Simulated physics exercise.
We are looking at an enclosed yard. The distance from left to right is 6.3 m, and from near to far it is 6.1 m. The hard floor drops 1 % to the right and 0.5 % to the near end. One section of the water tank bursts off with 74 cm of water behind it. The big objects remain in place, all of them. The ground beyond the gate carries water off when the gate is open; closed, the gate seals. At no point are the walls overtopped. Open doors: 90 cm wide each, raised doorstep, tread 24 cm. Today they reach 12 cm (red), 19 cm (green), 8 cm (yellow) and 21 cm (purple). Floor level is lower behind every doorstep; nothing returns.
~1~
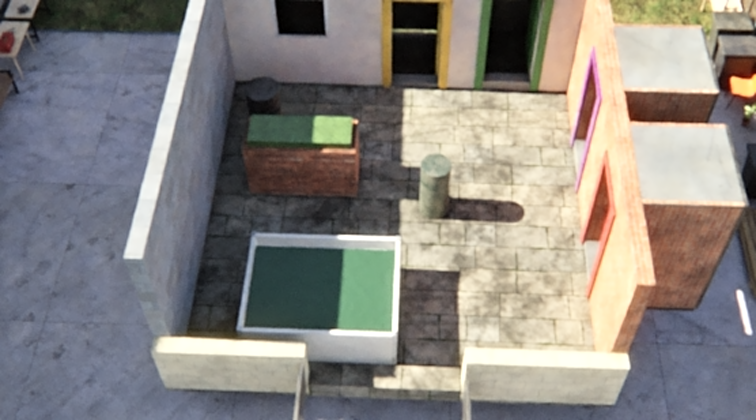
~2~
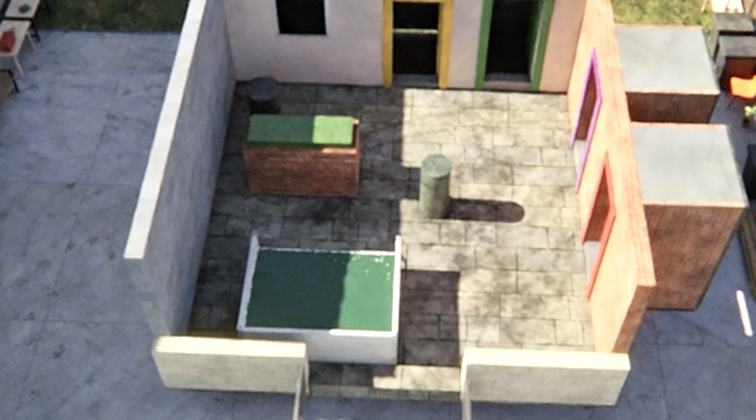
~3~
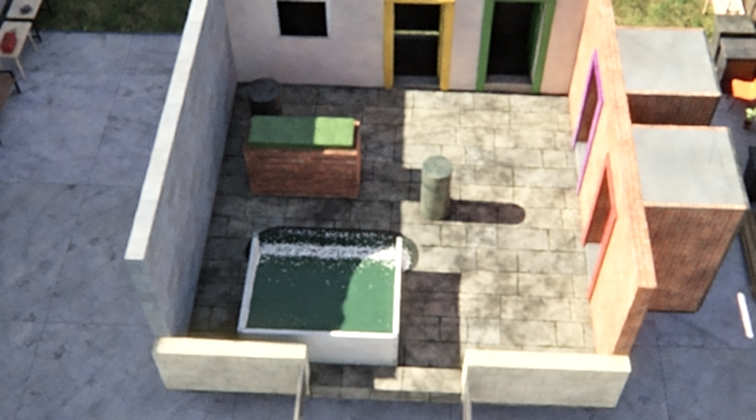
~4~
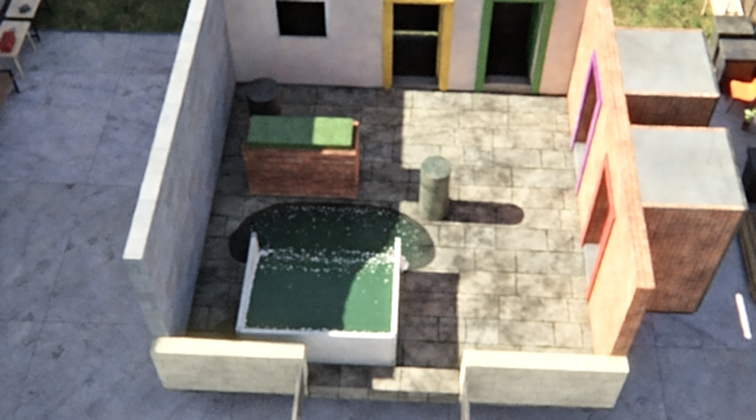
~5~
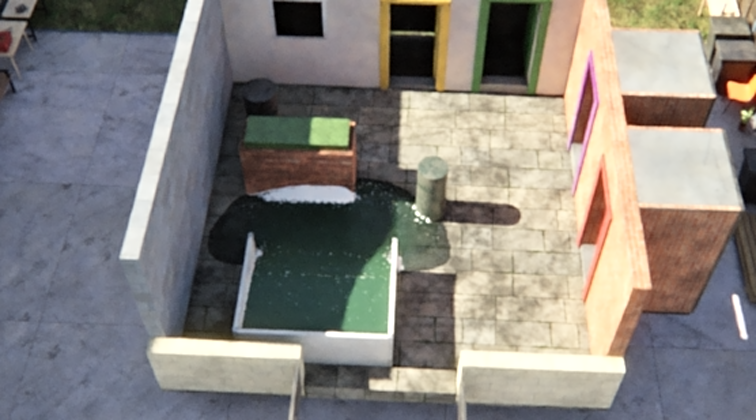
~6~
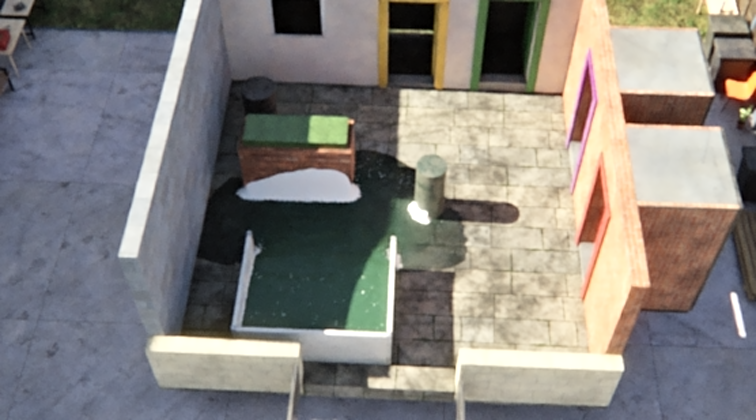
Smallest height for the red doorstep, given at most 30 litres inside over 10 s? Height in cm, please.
About 7 cm.
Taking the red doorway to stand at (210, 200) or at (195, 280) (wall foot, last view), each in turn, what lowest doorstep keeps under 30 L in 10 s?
30 and 7.0 cm.
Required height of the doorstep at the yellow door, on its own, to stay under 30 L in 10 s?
At the yellow door it takes roughly 18 centimetres.
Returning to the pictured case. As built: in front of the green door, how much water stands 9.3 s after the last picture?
You'd measure close to 6.5 cm there.
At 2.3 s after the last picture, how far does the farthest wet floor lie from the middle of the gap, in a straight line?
Distance from gap: Approx. 5.8 m.
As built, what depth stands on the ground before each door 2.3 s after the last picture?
Centimetres: Red = 4, green = 16, yellow = 19, purple = 10.
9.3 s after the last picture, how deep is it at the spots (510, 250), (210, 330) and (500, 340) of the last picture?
First spot about 8 cm, second about 5 cm, third about 12 cm.
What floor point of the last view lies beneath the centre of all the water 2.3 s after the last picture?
About (344, 215).
Then, 0.7 s after the last picture water covers 35 % of the floor, deepest (48 cm) near (324, 201); it has not reached the red door.
Then, 2.3 s after the last picture water covers 75 % of the floor, deepest (33 cm) near (555, 98); 4 cm at the red door, 0 litres in over its 12 cm doorstep.
Then, 9.3 s after the last picture water covers 95 % of the floor, deepest (16 cm) near (578, 341); 9 cm at the red door, 1 litre in over its 12 cm doorstep.
At the red door as built, the water peaked near 14 cm, 2.7 s after the last picture.
With a doorstep of 5.5 cm, 48 litres would have come in within the 10 s; with 7.5 cm, 22 litres. So under 30 litres takes about 7 cm.
